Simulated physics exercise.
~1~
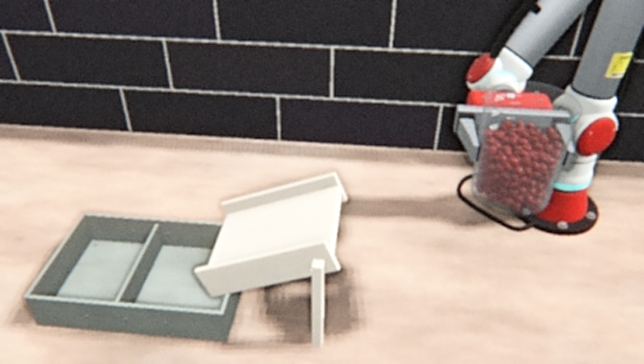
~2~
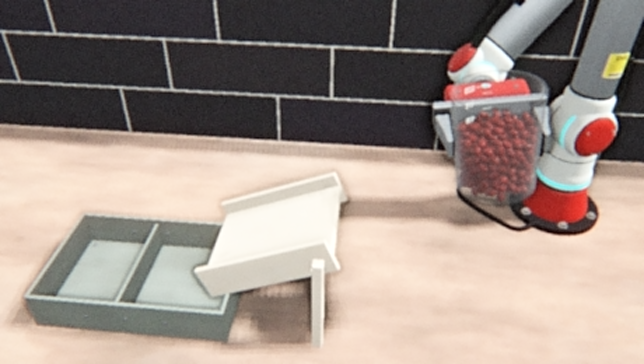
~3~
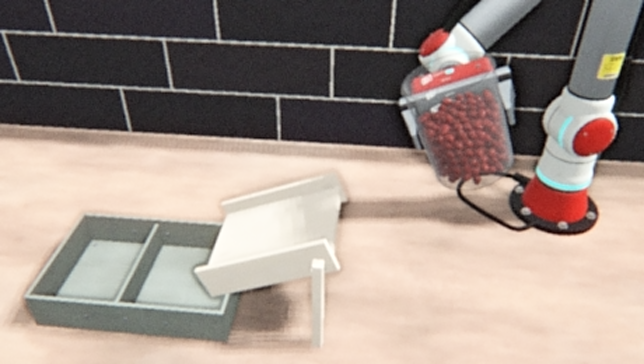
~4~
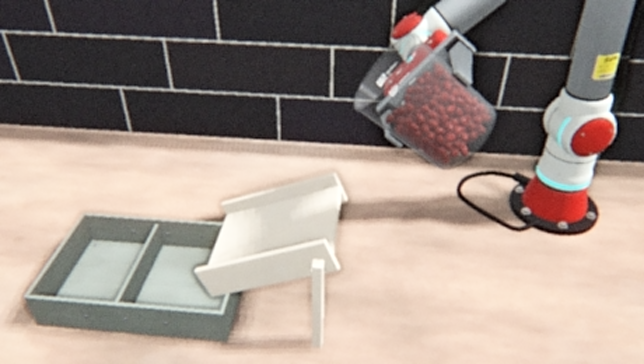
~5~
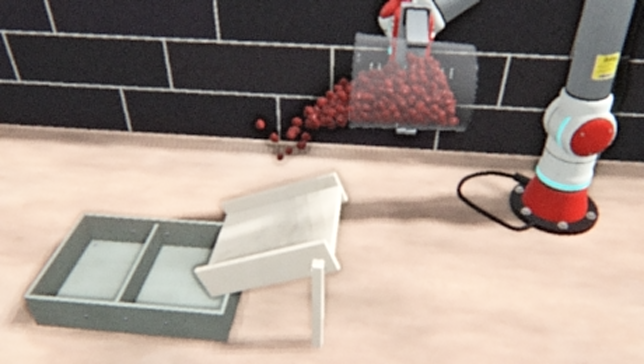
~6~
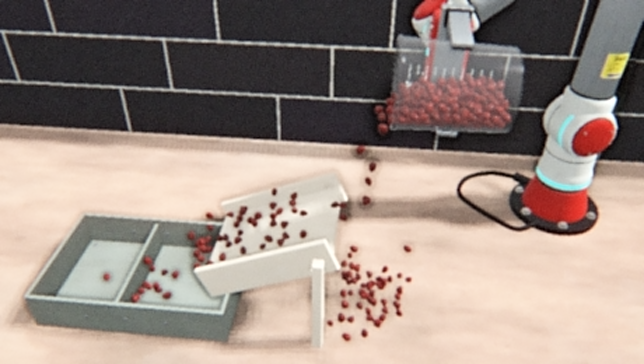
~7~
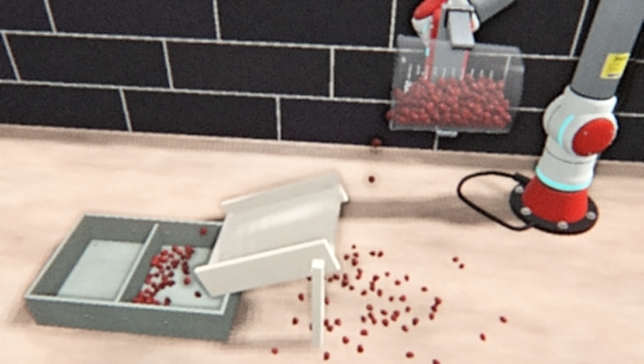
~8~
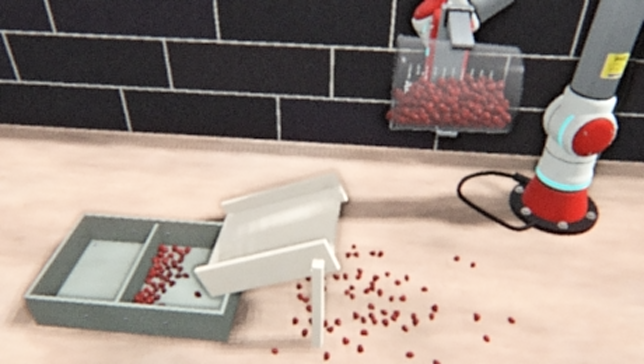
A grey and red robot arm stands at the right of a pale counter against black tiles, seen from a fixed view slightly above, gripping a clear cup of dark red beans. A cream chute on legs slopes down to a grey-green, two-part tray at the left. The arm carries the cup left and upward, tipping it until it lies on its side and beans spill out. It then draws back to the right while beans slide down the chute and others scatter on the counter. Finally the cup hangs still, over half full, with a pile in the tray's right part.
